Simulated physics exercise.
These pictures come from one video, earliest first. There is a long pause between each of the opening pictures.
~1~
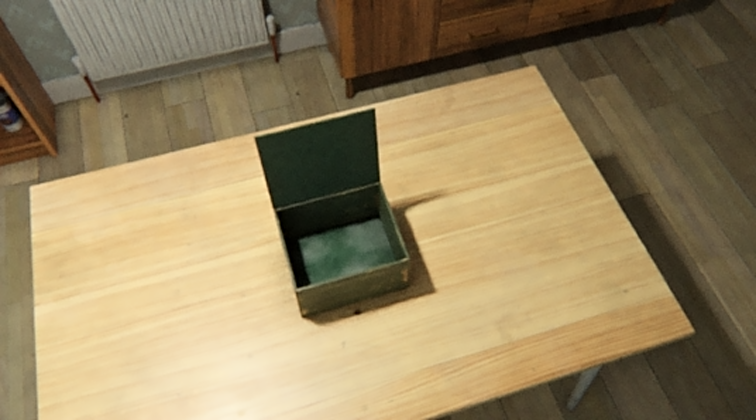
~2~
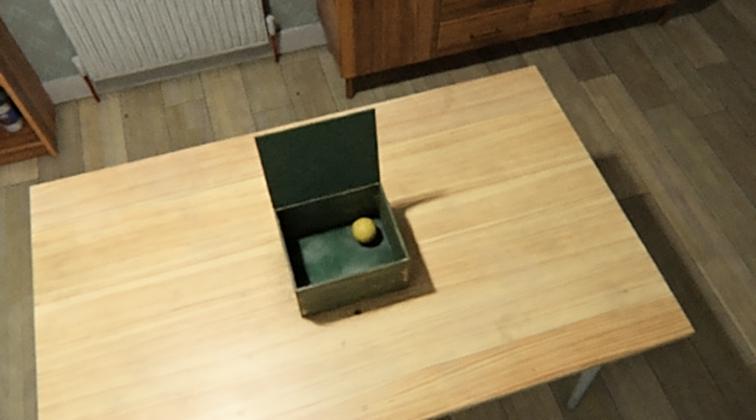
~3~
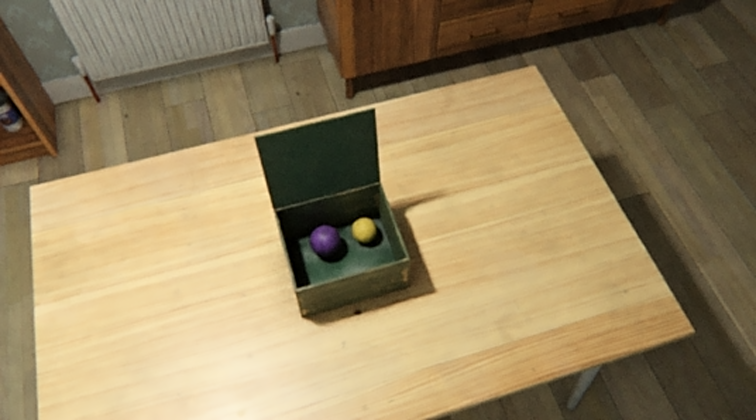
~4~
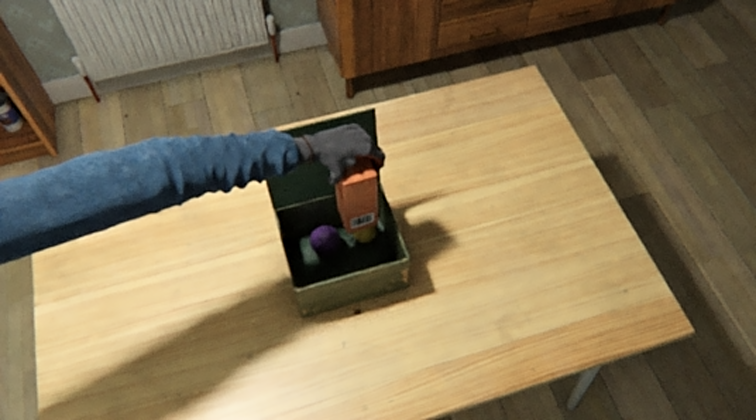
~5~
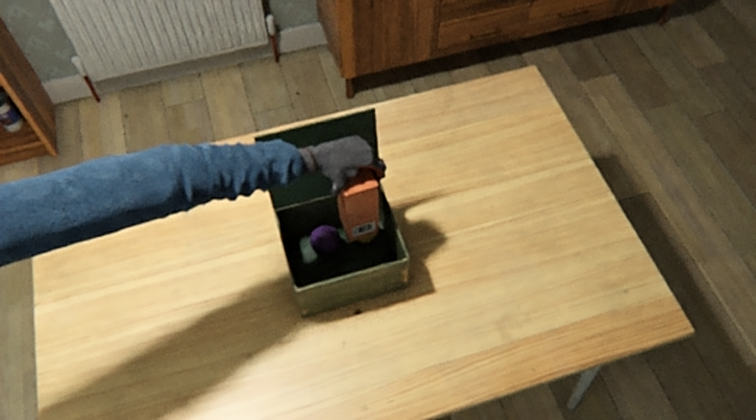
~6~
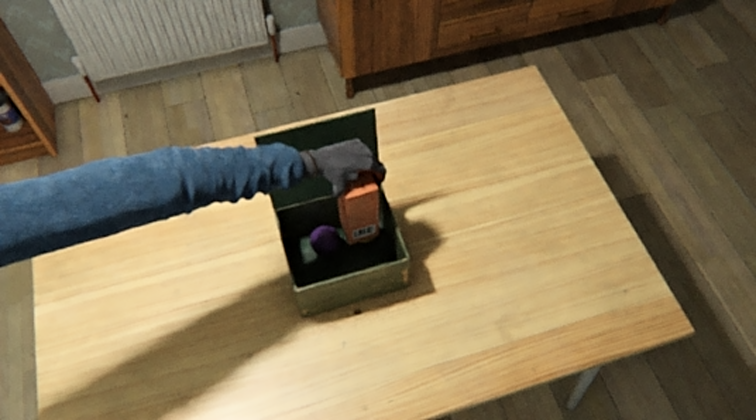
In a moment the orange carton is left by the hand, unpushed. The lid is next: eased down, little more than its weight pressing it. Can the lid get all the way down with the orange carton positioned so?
Yes, the lid gets all the way down.
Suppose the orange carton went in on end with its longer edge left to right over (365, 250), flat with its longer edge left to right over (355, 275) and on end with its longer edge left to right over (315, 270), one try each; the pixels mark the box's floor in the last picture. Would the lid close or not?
In order: The lid fits down, then fits down, then gets blocked.
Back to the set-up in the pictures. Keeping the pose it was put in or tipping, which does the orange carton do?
In the end, the orange carton winds up askew.
Then, 0.50 s after the last picture, orange carton on its side near (341, 249); yellow lemon rolled a little.
Then, 1.40 s after the last picture, lid 73° above the rim; orange carton on its side near (340, 263); yellow lemon rolled a little; purple ball rolled a little.
Then, 1.80 s after the last picture, lid 26° above the rim; orange carton on its side near (340, 263); purple ball rolled a little; yellow lemon rolled a little.
At rest, lid shut; tipped over in the box, orange carton; the other 2 in place. Seen from the same camera at the end, orange carton near (340, 263).
